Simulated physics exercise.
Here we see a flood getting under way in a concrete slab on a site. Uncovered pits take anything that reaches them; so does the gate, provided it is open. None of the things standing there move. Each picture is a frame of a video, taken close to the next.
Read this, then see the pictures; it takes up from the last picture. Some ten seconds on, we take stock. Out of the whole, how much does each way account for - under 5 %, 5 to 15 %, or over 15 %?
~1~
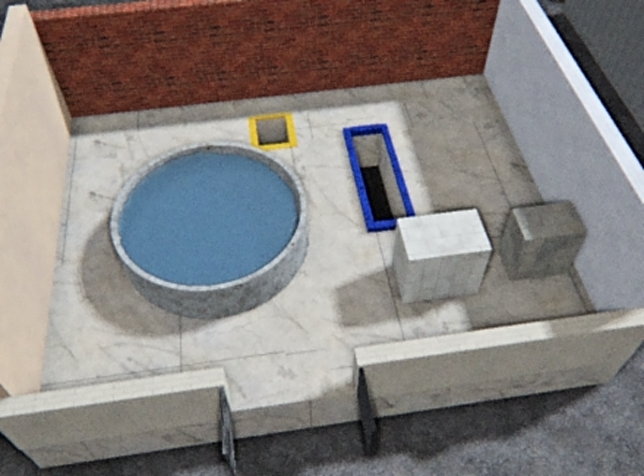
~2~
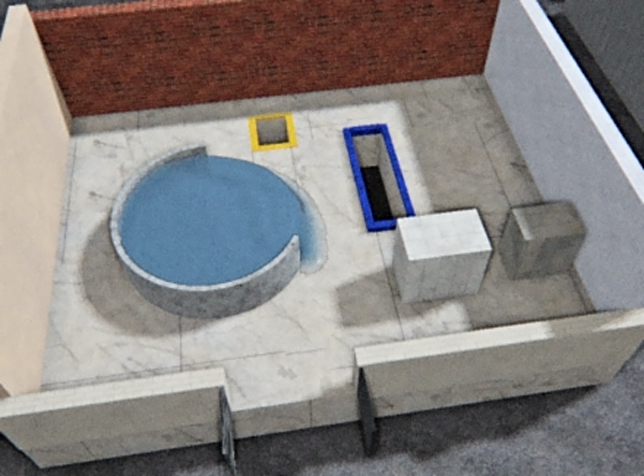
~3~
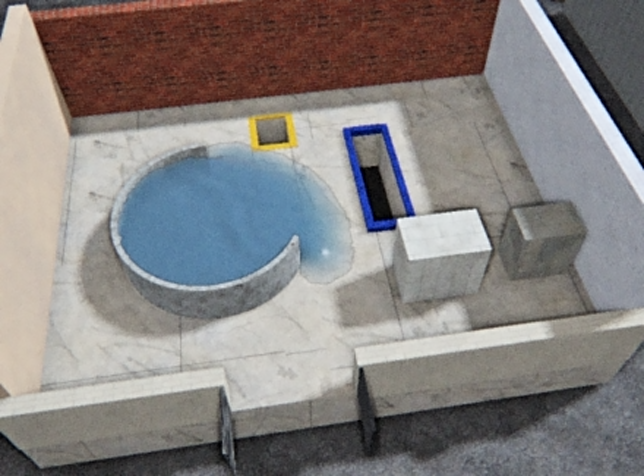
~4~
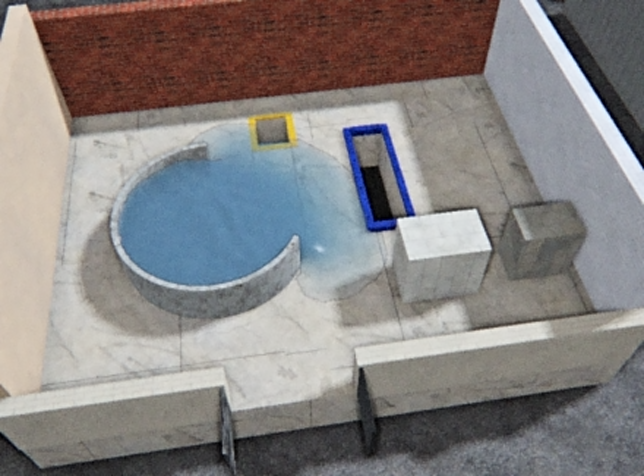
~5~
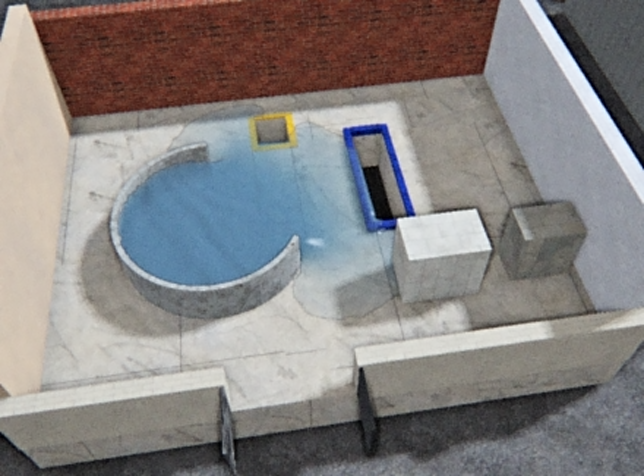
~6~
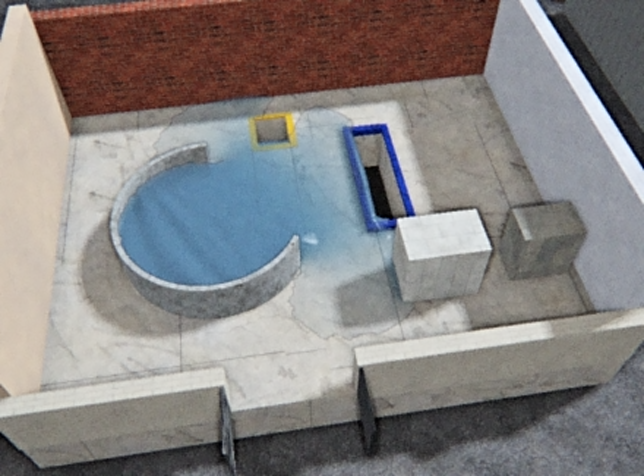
One by one: The gate will be a minor outlet short of five per cent, the yellow pit will be a major outlet past fifteen per cent, the blue pit will be a major outlet past fifteen per cent.
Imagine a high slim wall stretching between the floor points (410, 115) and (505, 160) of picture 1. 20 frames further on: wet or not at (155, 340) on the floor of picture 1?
Verdict: The spot is spared.
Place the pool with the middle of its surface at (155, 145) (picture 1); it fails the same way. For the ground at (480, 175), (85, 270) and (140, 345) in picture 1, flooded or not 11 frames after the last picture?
Going through the three spots, I'd say high and dry, high and dry, high and dry.
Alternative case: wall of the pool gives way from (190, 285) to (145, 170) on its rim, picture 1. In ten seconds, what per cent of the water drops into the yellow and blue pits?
Result - yellow: 12 %; blue: 0 %.
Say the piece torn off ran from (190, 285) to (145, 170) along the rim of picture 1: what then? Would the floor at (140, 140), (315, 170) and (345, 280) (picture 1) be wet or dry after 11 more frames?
Note, points one to three: Reached and soaked / unreached / unreached.
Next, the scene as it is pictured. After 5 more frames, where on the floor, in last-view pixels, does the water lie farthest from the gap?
I reckon the front has reached (563, 244) by then.
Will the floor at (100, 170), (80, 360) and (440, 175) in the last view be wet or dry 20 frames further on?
Listed points: Inundated / unwetted / unwetted.
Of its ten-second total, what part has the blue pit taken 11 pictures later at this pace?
About 60 %.
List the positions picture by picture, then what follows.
The first picture shows still water in the round tank at (210, 213).
In the second picture, water pours out at (285, 190) and has run to a hidden place.
In the third picture, the front is at a hidden place, out from the gap at (285, 192).
In the fourth picture, water pours out at (285, 193) and has run to (206, 135).
In the fifth picture, the front is at (205, 119), out from the gap at (285, 193).
In the sixth picture, water pours out at (285, 194) and has run to (201, 106).
A moment on, water covers 30 % of the floor; the gate 0 %, the yellow pit 5 %, the blue pit 6 %.
Next, water covers 45 % of the floor; the gate 0 %, the yellow pit 9 %, the blue pit 14 %.
Then, water covers 65 % of the floor; the gate 0 %, the yellow pit 14 %, the blue pit 21 %.
Later, water covers 85 % of the floor; the gate 1 %, the yellow pit 19 %, the blue pit 23 %.
In the end, water covers 95 % of the floor; the gate 3 %, the yellow pit 23 %, the blue pit 23 %.
